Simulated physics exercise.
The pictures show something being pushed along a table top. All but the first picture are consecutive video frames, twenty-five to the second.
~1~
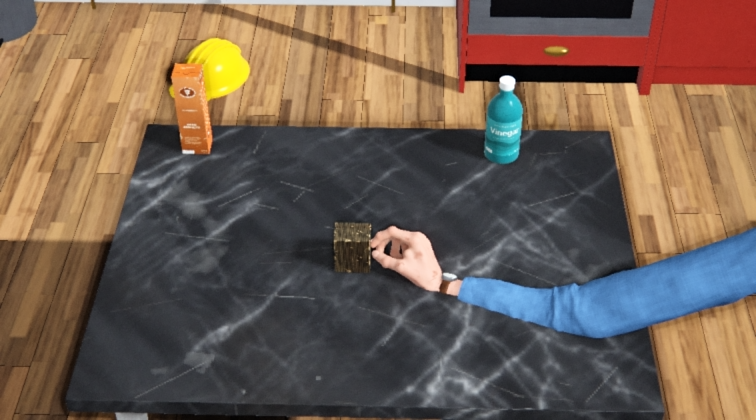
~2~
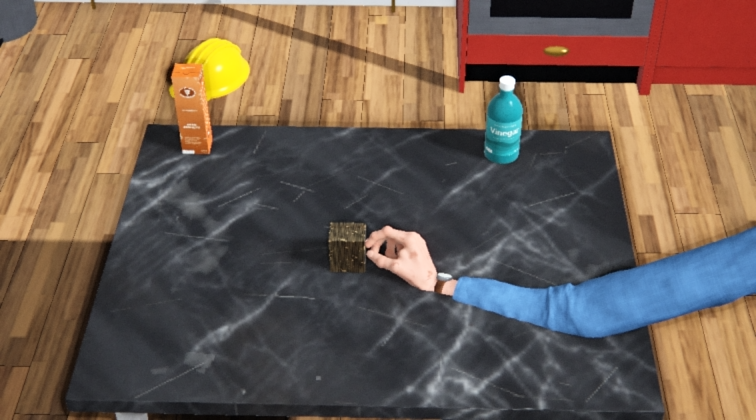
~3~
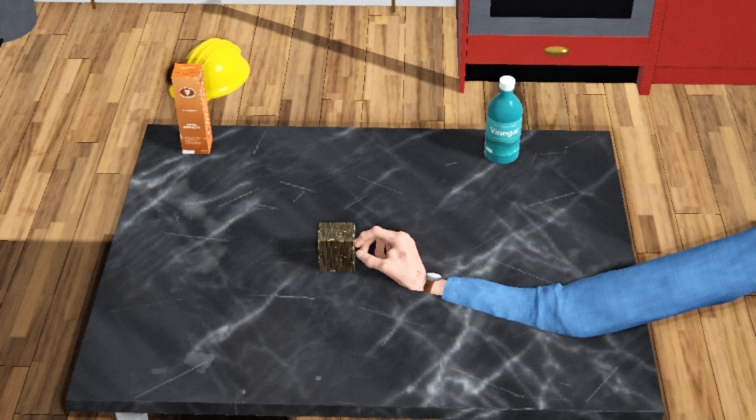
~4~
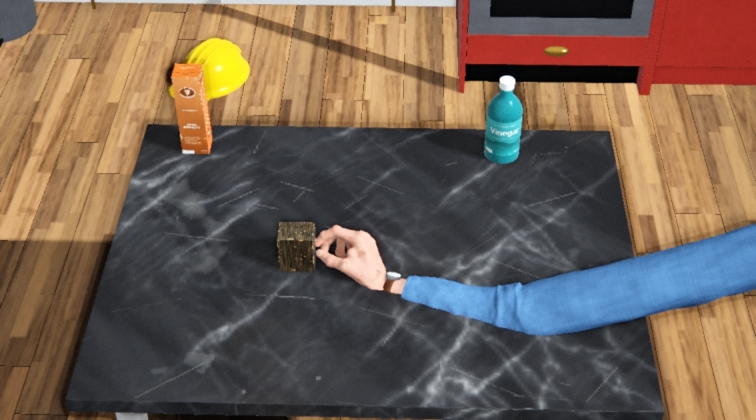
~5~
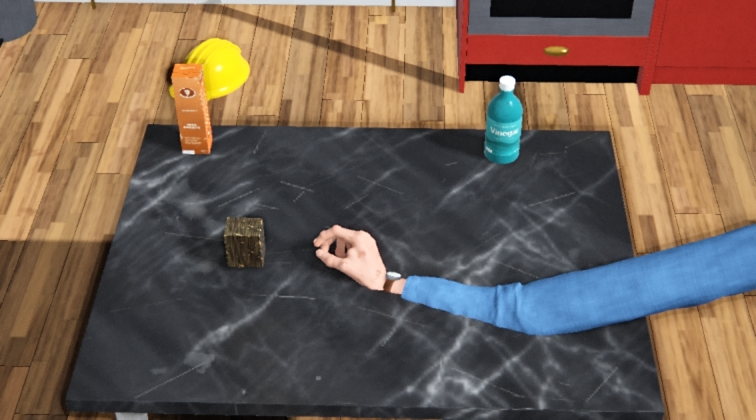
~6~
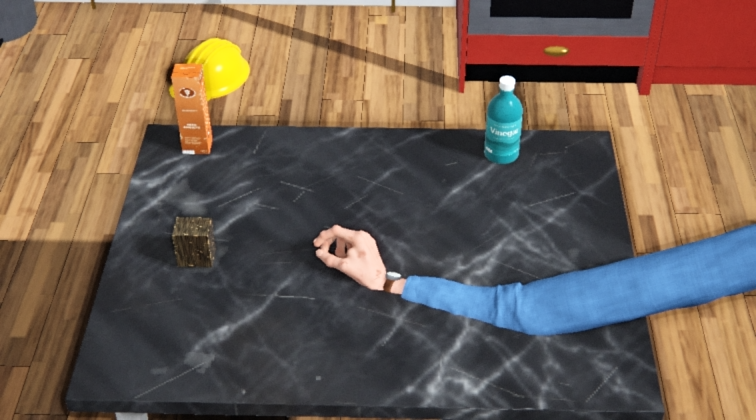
The footage shows a hand in a blue sleeve pushing a black block leftward across a dark marbled table top; the hand then stays in place while the block slides farther left, away from the fingers.
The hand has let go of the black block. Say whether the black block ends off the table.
The black block drops to the floor.
Then, 0.10 s on from there, black block now off the table.
Then, 0.30 s on from there, things are still on the move.
Then, 0.40 s on from there, as before.
In the end, off the table, black block.
